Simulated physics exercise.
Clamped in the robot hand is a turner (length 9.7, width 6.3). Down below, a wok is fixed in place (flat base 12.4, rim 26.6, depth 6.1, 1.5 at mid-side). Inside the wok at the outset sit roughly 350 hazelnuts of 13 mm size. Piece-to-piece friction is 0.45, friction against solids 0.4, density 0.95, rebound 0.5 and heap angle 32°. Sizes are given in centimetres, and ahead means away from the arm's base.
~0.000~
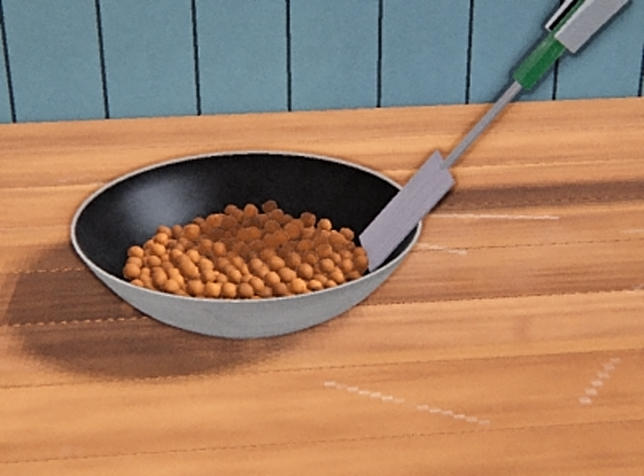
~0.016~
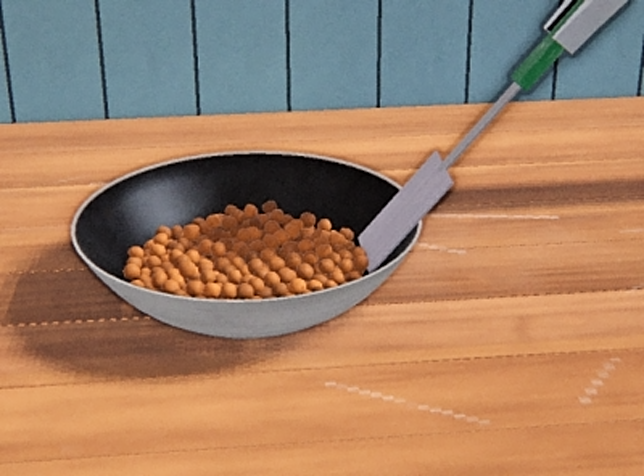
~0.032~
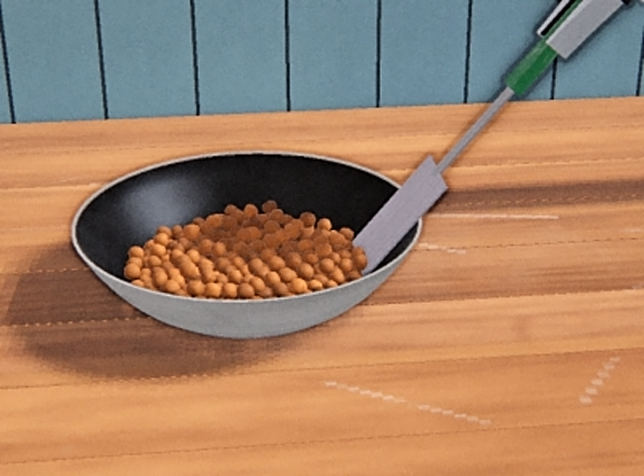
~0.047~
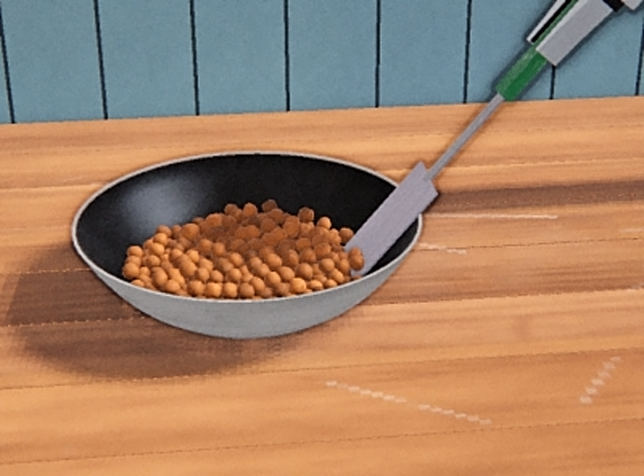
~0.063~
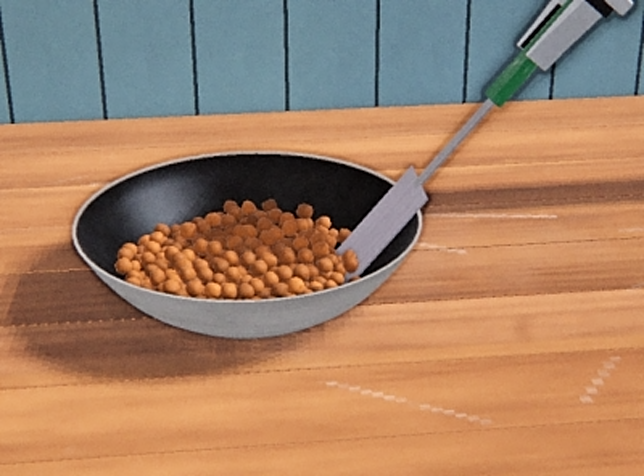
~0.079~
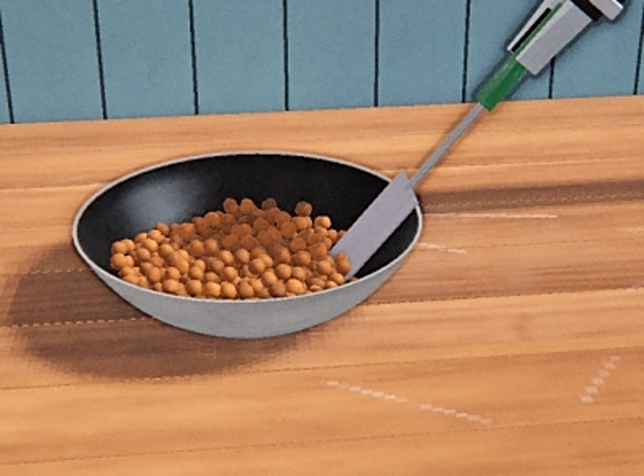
On a wooden counter, a robot hand gripping a turner with a green handle held still at first, then slid it slightly left into a wok of hazelnuts, nudging the heap a little.
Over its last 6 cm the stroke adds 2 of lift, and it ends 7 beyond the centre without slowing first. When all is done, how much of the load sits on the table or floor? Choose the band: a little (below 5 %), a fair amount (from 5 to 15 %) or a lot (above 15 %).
It is a little, below 5 %.
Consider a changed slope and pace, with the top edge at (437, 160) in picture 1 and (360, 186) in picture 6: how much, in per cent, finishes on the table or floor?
It works out to about 10 %, more or less.
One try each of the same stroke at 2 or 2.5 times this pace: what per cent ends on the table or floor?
Around 10 per cent, then around 20 per cent, would end on the table or floor.
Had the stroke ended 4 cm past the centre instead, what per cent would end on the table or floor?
Roughly 0 %.
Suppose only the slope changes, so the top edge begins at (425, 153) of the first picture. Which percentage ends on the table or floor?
Spill: Approx. 0 per cent.
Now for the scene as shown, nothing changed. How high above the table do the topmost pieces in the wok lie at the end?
Roughly 7.0 centimetres.
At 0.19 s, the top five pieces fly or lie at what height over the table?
Height: Approx. 4 cm.
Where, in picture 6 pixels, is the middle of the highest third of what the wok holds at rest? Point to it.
Roughly at (141, 244).
By 0.19 s, sloping 50°, highest piece 5 above the table; 350 in the wok.
By 0.29 s, sloping 50°, highest piece 6 above the table; 350 in the wok.
By 0.55 s, sloping 50°, highest piece 7 above the table; 347 in the wok, 3 on the table or floor.
By 1.60 s, sloping 50°, highest piece 7 above the table; 347 in the wok, 3 on the table or floor.
Final count, 347 in the wok, 3 on the table or floor. That is 1 % on the table or floor.
